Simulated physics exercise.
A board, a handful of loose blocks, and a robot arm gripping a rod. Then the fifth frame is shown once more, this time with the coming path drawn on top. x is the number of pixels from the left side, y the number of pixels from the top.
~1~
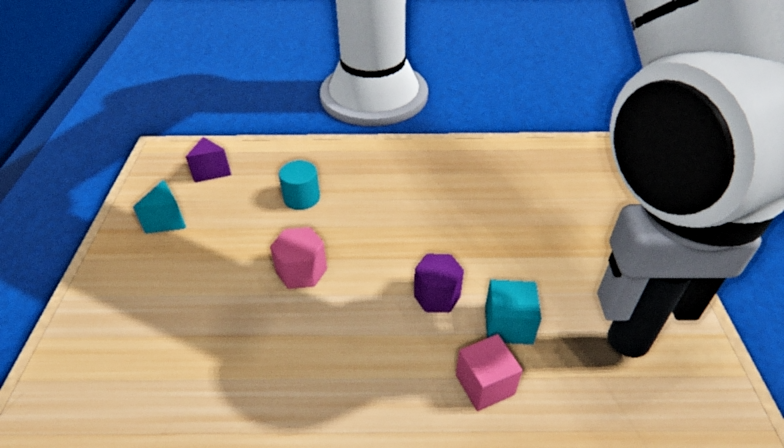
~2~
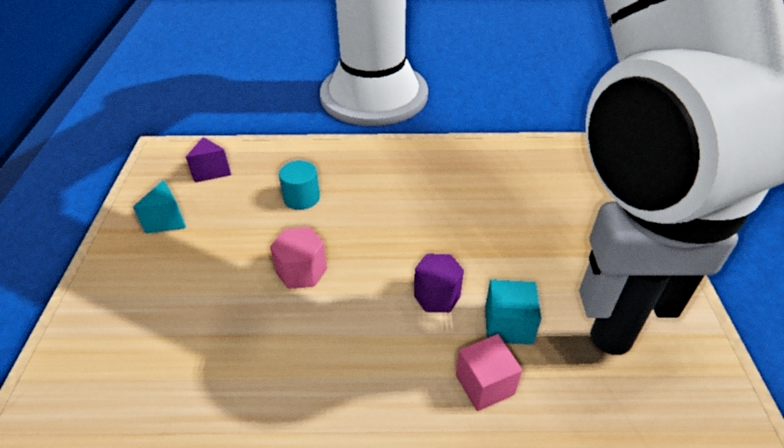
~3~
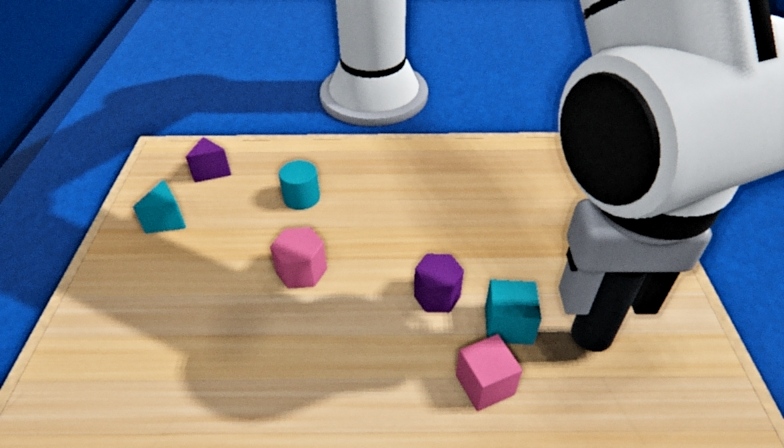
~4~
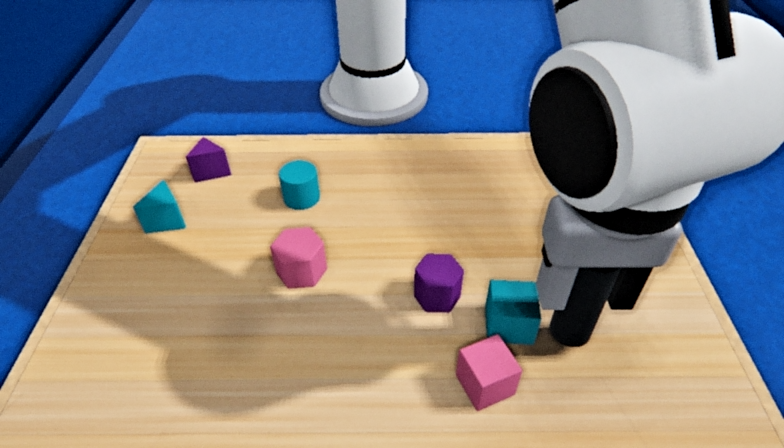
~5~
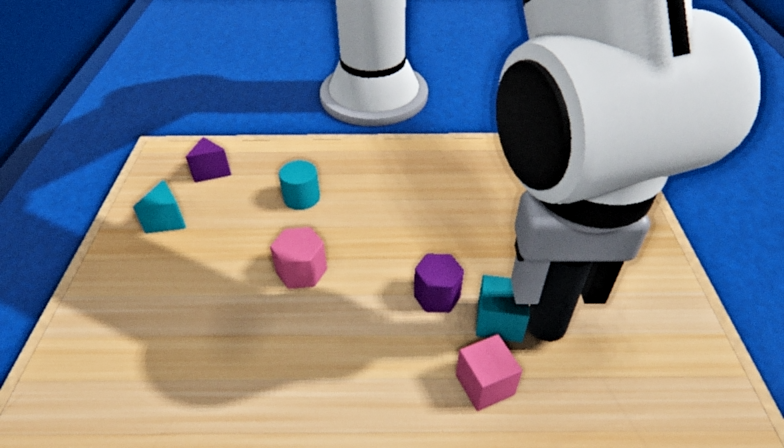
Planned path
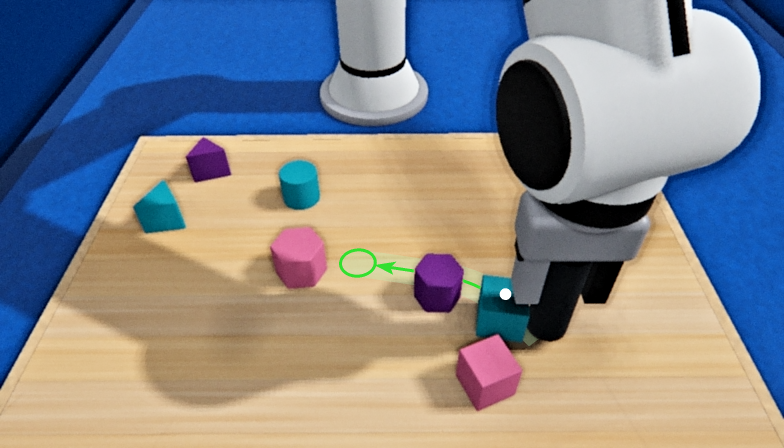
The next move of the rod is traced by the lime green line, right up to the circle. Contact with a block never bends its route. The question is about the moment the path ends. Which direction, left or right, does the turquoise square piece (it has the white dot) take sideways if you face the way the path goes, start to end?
Slides left.
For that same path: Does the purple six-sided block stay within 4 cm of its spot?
No
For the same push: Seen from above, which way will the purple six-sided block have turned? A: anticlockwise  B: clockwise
Correct choice: A.
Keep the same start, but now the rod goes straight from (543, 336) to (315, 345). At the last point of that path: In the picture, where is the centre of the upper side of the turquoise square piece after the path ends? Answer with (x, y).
It should be at about (421, 278).
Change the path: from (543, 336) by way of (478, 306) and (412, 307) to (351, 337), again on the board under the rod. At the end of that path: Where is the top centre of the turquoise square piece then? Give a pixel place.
Expect it around (378, 258).
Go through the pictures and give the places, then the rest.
The first frame shows rod's lower end at (628, 341); pink six-sided block at (297, 244); purple six-sided block at (439, 269); pink square piece at (491, 359); turquoise square piece at (515, 298).
The second frame shows rod at (611, 338); blocks still.
The third frame shows rod at (591, 335); blocks still.
The fourth frame shows rod at (570, 331); blocks still.
The fifth frame shows rod at (546, 325); pink six-sided block at (297, 244); purple six-sided block at (439, 269); pink square piece at (491, 359); turquoise square piece at (506, 294).
Drawn move, from (543, 336) through (487, 292) and (423, 272) to (358, 263); the dot is on the turquoise square piece.
On the path given first. One third of the way, rod at (488, 280); purple six-sided block at (403, 261), turned 40° anticlockwise; turquoise square piece at (448, 260), turned 15° anticlockwise.
Two thirds of the way, rod at (423, 261); purple six-sided block at (338, 257), turned 55° anticlockwise; turquoise square piece at (380, 247), turned 35° anticlockwise.
At the end, rod at (357, 252); pink six-sided block at (259, 242), turned 35° clockwise; purple six-sided block at (285, 278), turned 75° anticlockwise; pink square piece still; turquoise square piece at (313, 247), turned 55° anticlockwise.
